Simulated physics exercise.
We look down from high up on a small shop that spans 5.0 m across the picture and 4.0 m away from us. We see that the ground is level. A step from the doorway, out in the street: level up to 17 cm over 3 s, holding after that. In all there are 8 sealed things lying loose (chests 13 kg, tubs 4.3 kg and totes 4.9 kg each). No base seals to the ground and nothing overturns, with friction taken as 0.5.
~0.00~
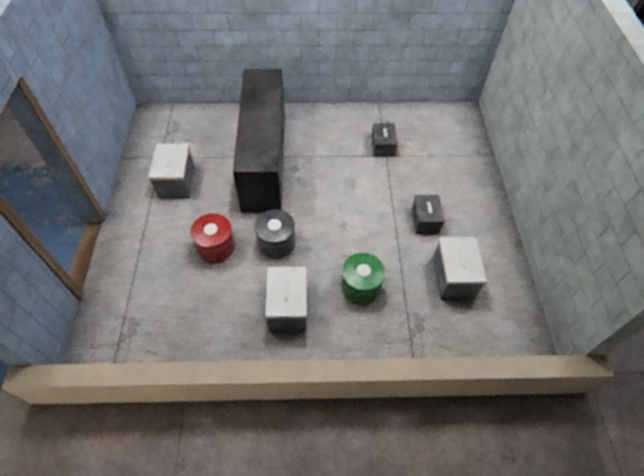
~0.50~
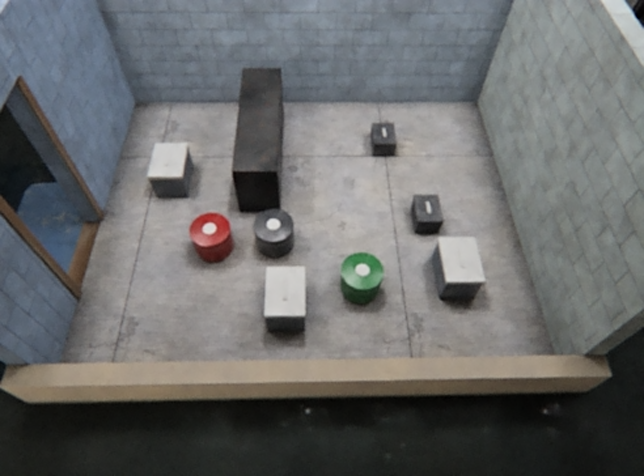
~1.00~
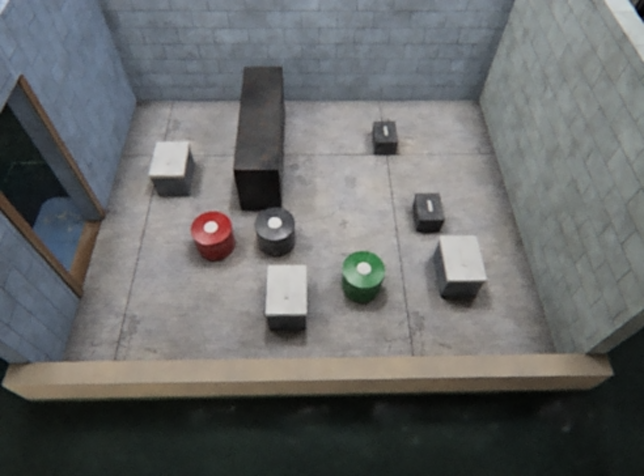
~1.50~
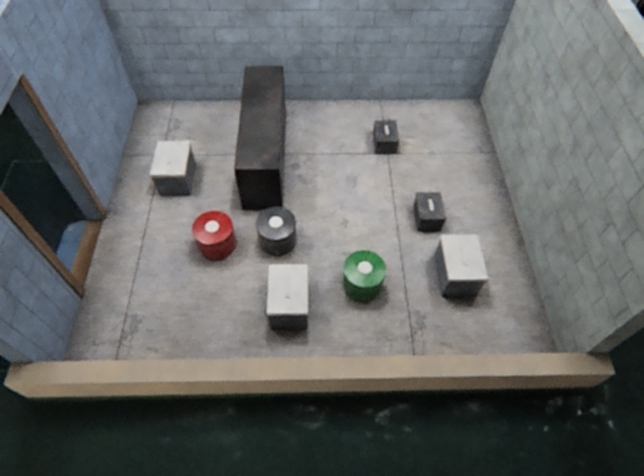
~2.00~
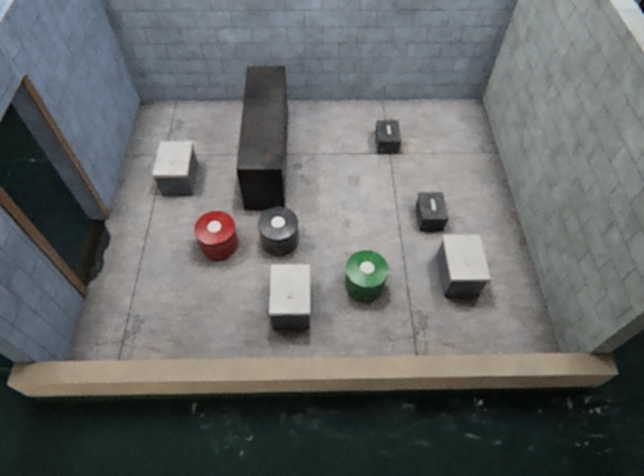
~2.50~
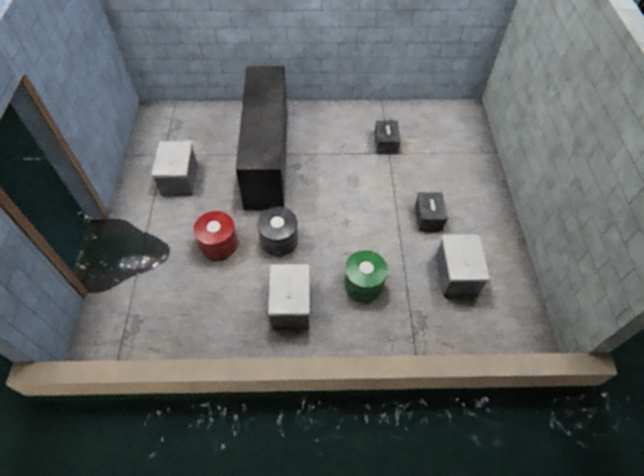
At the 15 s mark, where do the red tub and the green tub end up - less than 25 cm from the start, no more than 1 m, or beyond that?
The red tub is carried far, the green tub is carried far.
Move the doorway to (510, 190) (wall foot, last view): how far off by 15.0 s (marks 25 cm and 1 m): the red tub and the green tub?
Result - red tub: Large displacement, green tub: Large displacement.
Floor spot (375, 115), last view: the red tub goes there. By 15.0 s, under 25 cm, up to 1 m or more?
Well, it gets shoved far.
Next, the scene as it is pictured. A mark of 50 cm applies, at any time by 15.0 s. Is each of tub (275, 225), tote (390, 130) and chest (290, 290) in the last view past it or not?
In turn: More, past it, over.
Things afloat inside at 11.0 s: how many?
I'd say 6 of them.
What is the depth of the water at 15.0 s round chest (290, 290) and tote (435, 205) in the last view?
Depths: Near 9 cm, then near 7 cm.
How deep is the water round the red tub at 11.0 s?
Near 6 cm deep.
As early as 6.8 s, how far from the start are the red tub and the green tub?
200 and 60 cm or so by then.
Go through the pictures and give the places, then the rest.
The first frame shows the red tub at (211, 230) rests on the ground; the green tub at (364, 271), on the bottom; water covers 0.0 m2; 0 of 8 have shifted.
The second frame shows the red tub at (210, 229), on the bottom; the green tub at (362, 270) rests on the ground; 0.0 m2 under water; 0 of 8 have shifted.
The third frame shows the red tub at (211, 228), on the bottom; the green tub at (364, 269) rests on the ground; water covers 0.0 m2; 0 of 8 have shifted.
The fourth frame shows the red tub at (212, 227) rests on the ground; the green tub at (365, 268), on the bottom; water covers 0.0 m2; 0 of 8 have shifted.
The fifth frame shows the red tub at (215, 227) rests on the ground; the green tub at (367, 268) rests on the ground; 0.0 m2 under water; 0 of 8 have shifted.
The sixth frame shows the red tub at (214, 227) rests on the ground; the green tub at (366, 268), on the bottom; water covers 0.5 m2; 0 of 8 have shifted.
After 3.5 s the red tub is near (227, 226), 0.1 m from its start, aground; the green tub is near (366, 268), 0.0 m from its start, aground; 0 afloat.
After 6.8 s the red tub is near (399, 249), 2.0 m from its start, afloat; the green tub is near (421, 290), 0.6 m from its start, aground; 2 afloat.
After 11.0 s the red tub is near (424, 311), 2.4 m from its start, afloat; the green tub is near (537, 288), 1.7 m from its start, afloat; 6 afloat.
After 15.0 s the red tub is near (509, 334), 3.2 m from its start, afloat; the green tub is near (488, 185), 1.8 m from its start, afloat; 7 afloat.
